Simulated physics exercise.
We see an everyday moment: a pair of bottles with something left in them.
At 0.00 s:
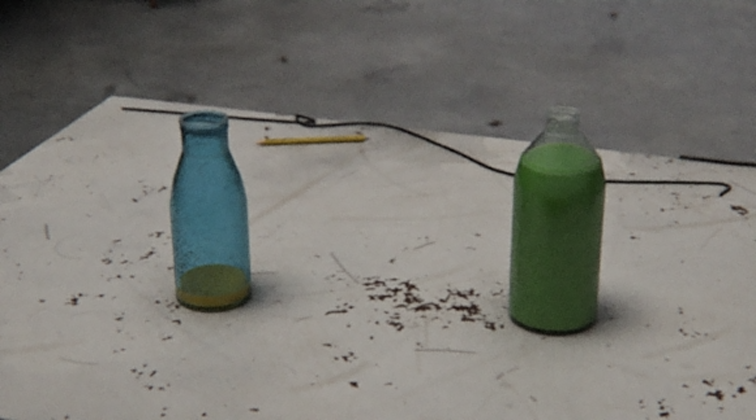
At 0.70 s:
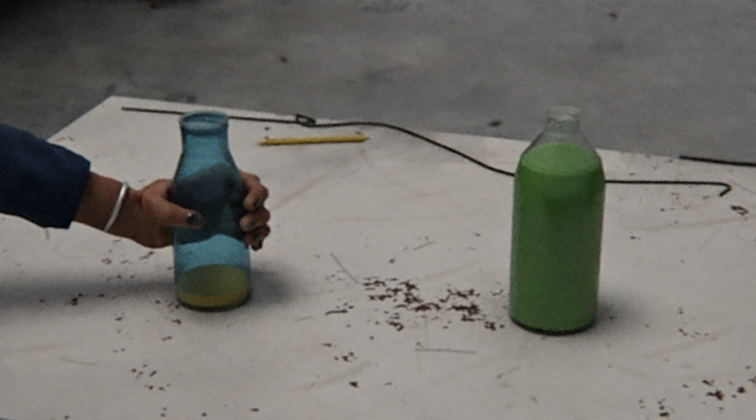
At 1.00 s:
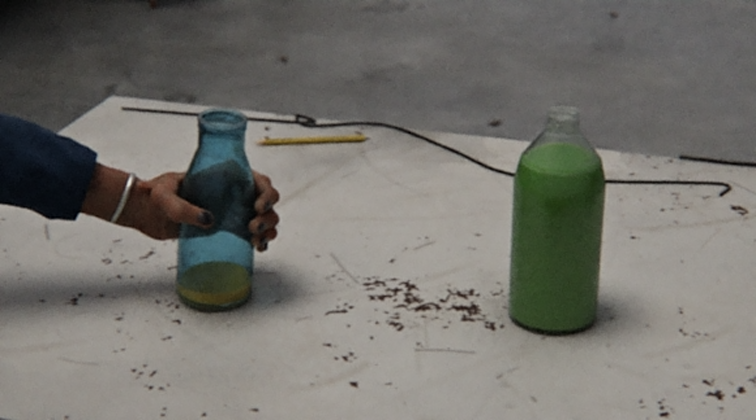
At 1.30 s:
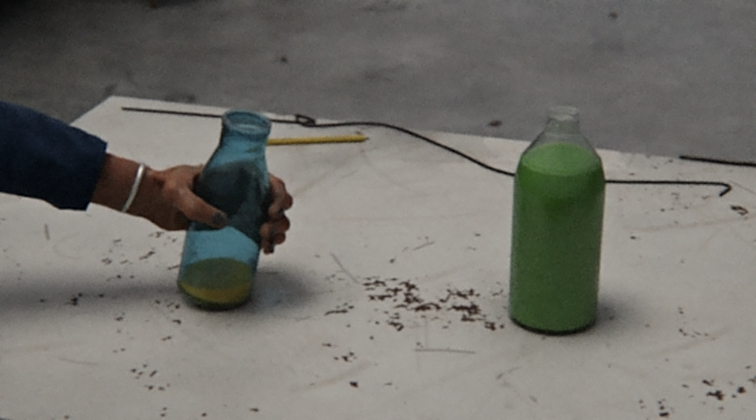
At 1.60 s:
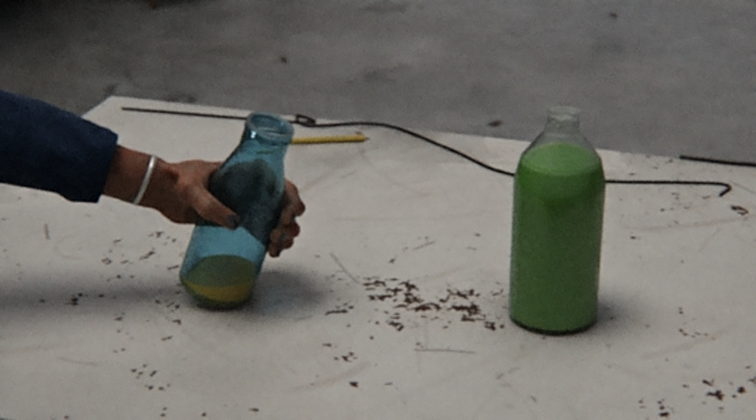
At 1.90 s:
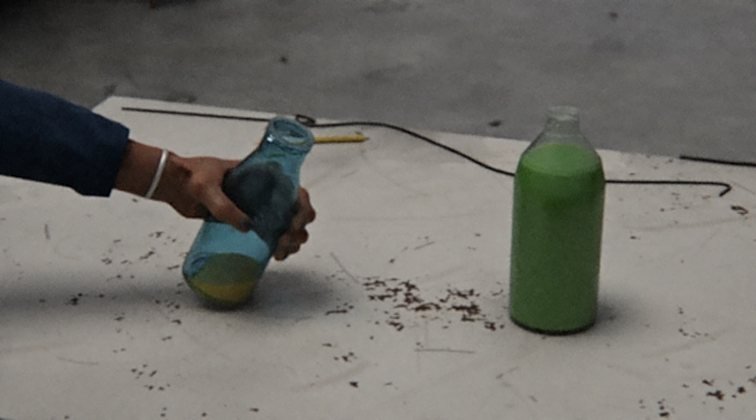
A hand gripping a nearly empty blue bottle and tilting it gradually rightward, a mostly full green bottle standing still at right.
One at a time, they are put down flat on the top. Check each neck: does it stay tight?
Left: Yes, right: No.
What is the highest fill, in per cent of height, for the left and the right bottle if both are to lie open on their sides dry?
That works out to 14 per cent and then 28 per cent.
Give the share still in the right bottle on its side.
It keeps about 35 per cent of what it had.
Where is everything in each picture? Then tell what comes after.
The first picture shows both stand upright; left bottle (209, 206) nearly empty, open; right bottle (558, 213) about three quarters full, open.
The second picture shows a hand takes the left bottle; left bottle nearly empty, surface at (213, 280); right bottle about three quarters full, surface at (561, 157).
In the third picture, the left bottle leans; left bottle (218, 204) nearly empty; right bottle (558, 213) about three quarters full.
In the fourth picture, the left bottle leans; left bottle nearly empty, surface at (217, 274); right bottle about three quarters full, surface at (561, 157).
In the fifth picture, the left bottle leans; left bottle (243, 204) tipped 20°; right bottle (558, 213) about three quarters full.
In the sixth picture, the left bottle leans; left bottle (255, 206) tipped 25°, open; right bottle about three quarters full, surface at (561, 157), open.
By 2.6 s, the left bottle is nearly down; left bottle, dry at the neck.
By 3.6 s, the left bottle lies flat; left bottle, dry at the neck.
By 6.5 s, both lie flat; left bottle, dry at the neck; right bottle, some has come out.
